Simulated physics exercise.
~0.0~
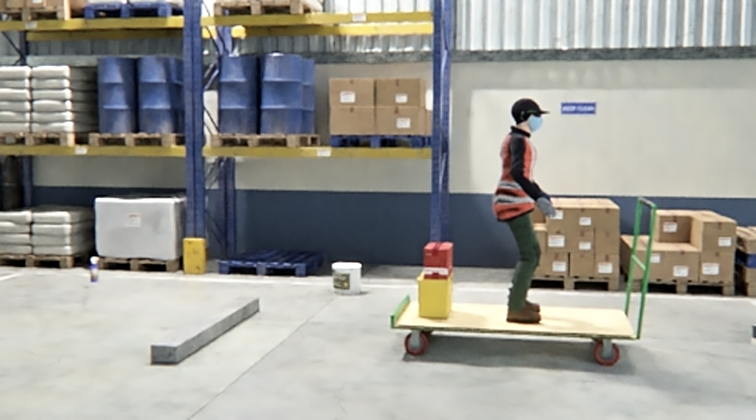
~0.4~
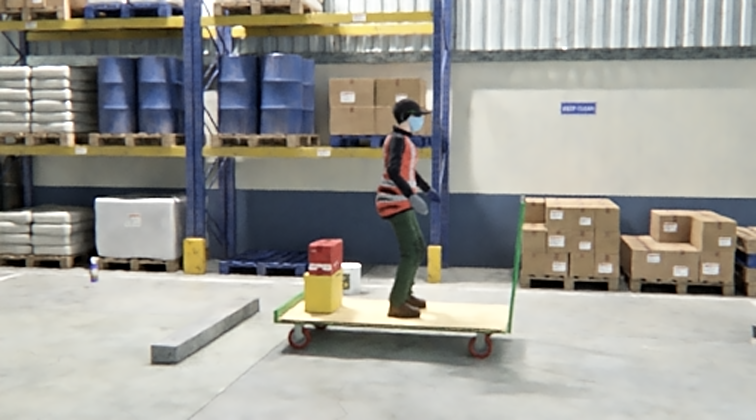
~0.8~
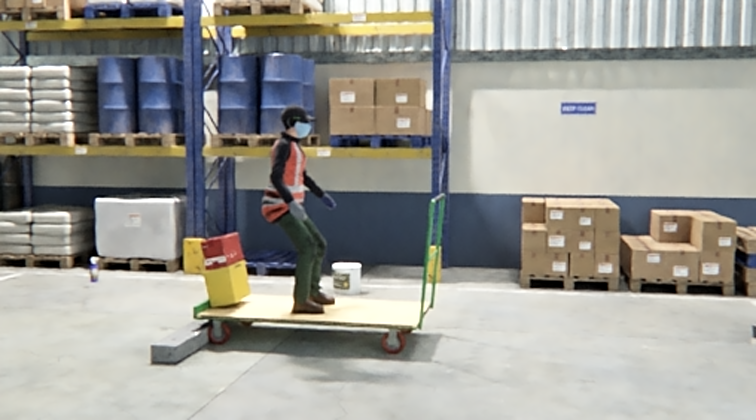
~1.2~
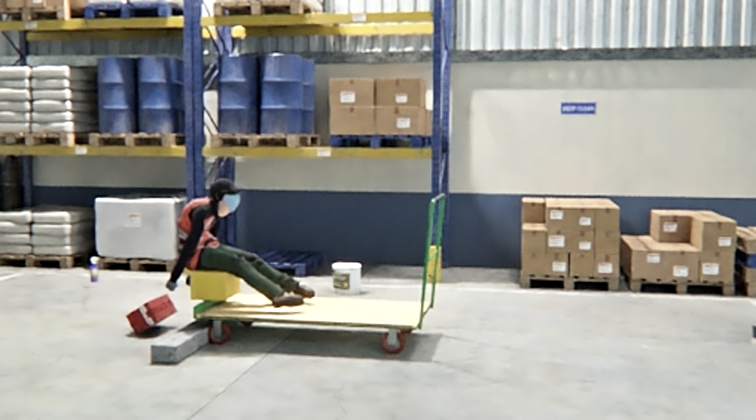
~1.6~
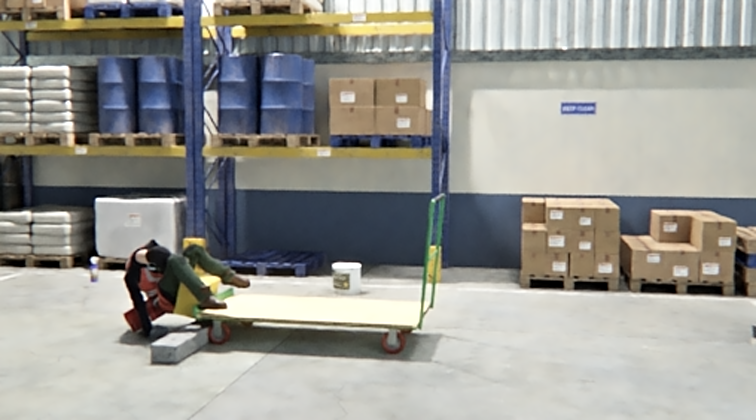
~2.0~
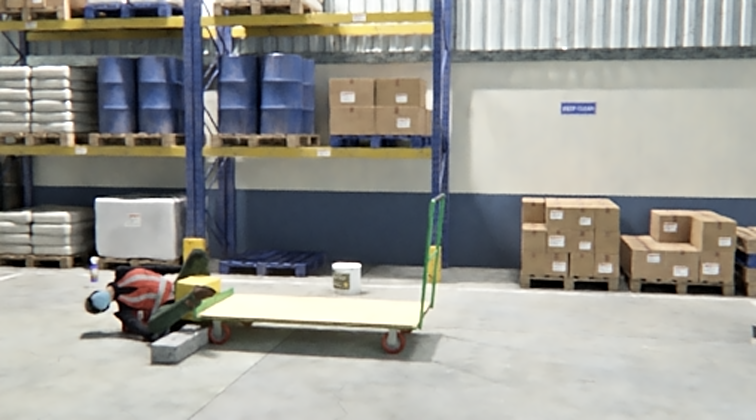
A masked worker riding a flatbed trolley leftward through a warehouse jolted to a stop at a beam on the floor, toppled back over the yellow tote as the red box fell off, and ended crumpled on the floor past the trolley's left end.
